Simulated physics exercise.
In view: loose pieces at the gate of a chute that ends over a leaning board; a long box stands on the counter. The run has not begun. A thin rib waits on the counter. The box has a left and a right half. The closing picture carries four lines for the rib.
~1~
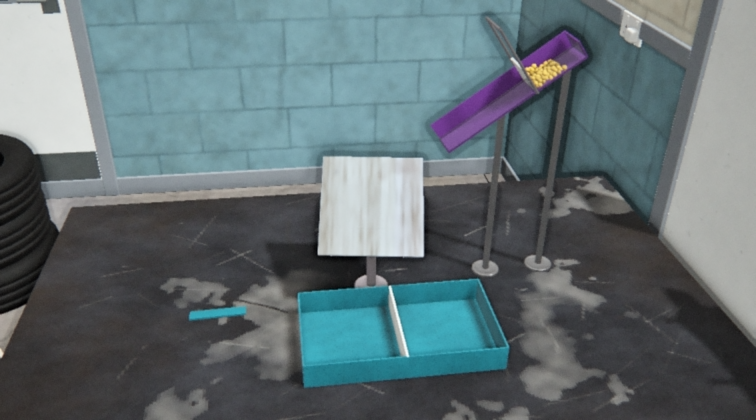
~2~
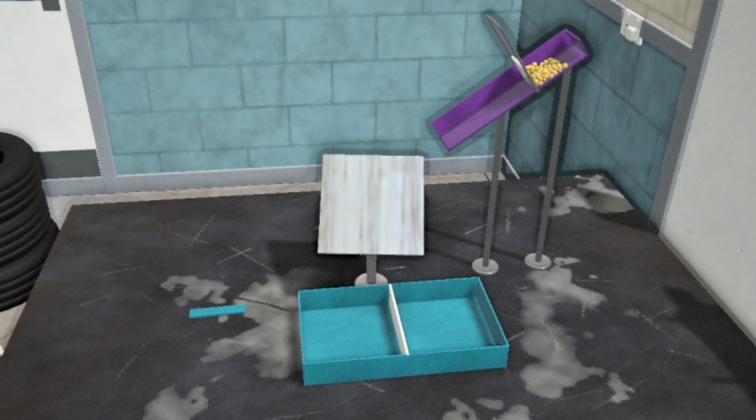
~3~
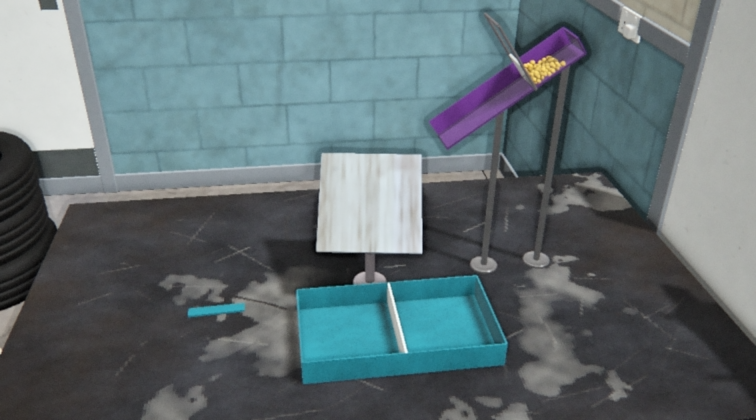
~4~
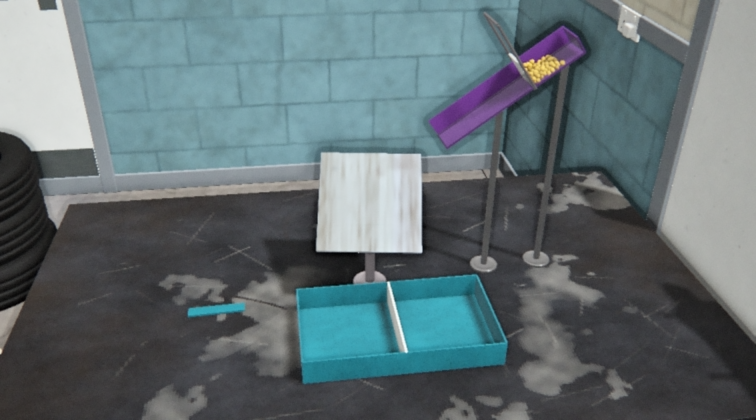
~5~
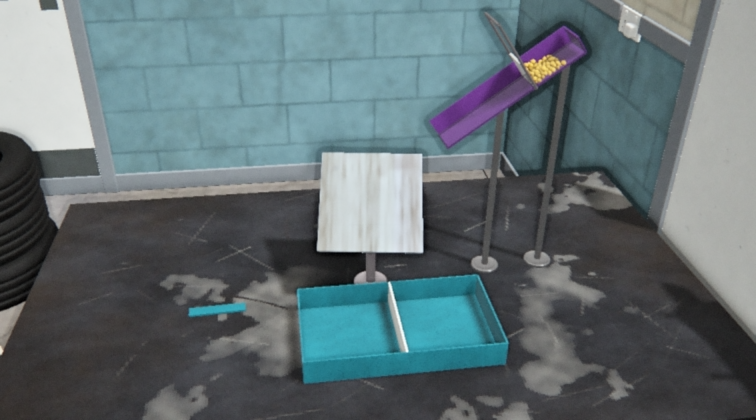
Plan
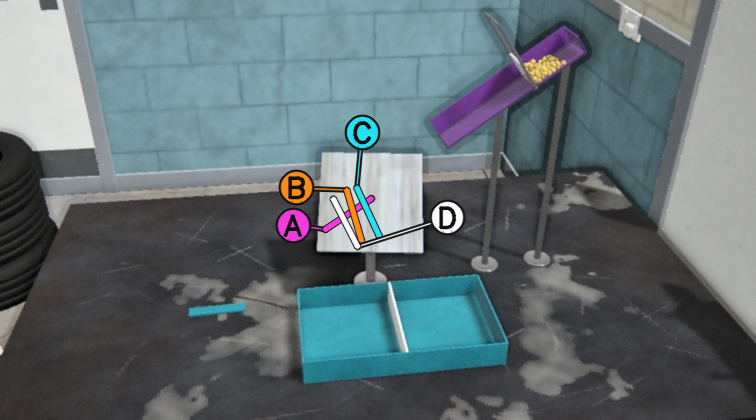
Yellow pieces sitting still behind the gate of a sloping purple chute, beside a tilted board and a divided teal box.
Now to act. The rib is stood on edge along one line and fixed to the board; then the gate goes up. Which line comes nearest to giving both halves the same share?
The answer is line C.
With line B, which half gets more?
More lands on the left.
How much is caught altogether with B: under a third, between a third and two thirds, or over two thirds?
It is over two thirds.
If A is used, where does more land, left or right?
The left half.
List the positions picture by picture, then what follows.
In the first picture, load behind the gate near (538, 73), puffed corn balls; lip of the chute near (444, 146), sloping gently.
In the second picture, middle of the board near (372, 203), tilted fairly steeply; middle of its low edge near (371, 254); of its high edge near (373, 155).
In the third picture, front corners of the box near (302, 362) and (507, 344); front end of its middle wall near (406, 353); gate still shut near (517, 63).
In the fourth picture, middle of the load near (536, 68); lip near (442, 142).
In the fifth picture, middle of the load near (537, 68); lip near (443, 142).
On the marked copy, line A from (371, 198) to (325, 229); line B from (346, 190) to (361, 240); line C from (356, 187) to (379, 236); line D from (333, 199) to (357, 246).
With A, of what is caught, all but a few in the left half, only a few in the right.
With B, of what is caught, all but a few in the left half, only a few in the right.
With C, of what is caught, close to a third in the left half, close to two thirds in the right.
With D, of what is caught, all but a few in the left half, a small share in the right.
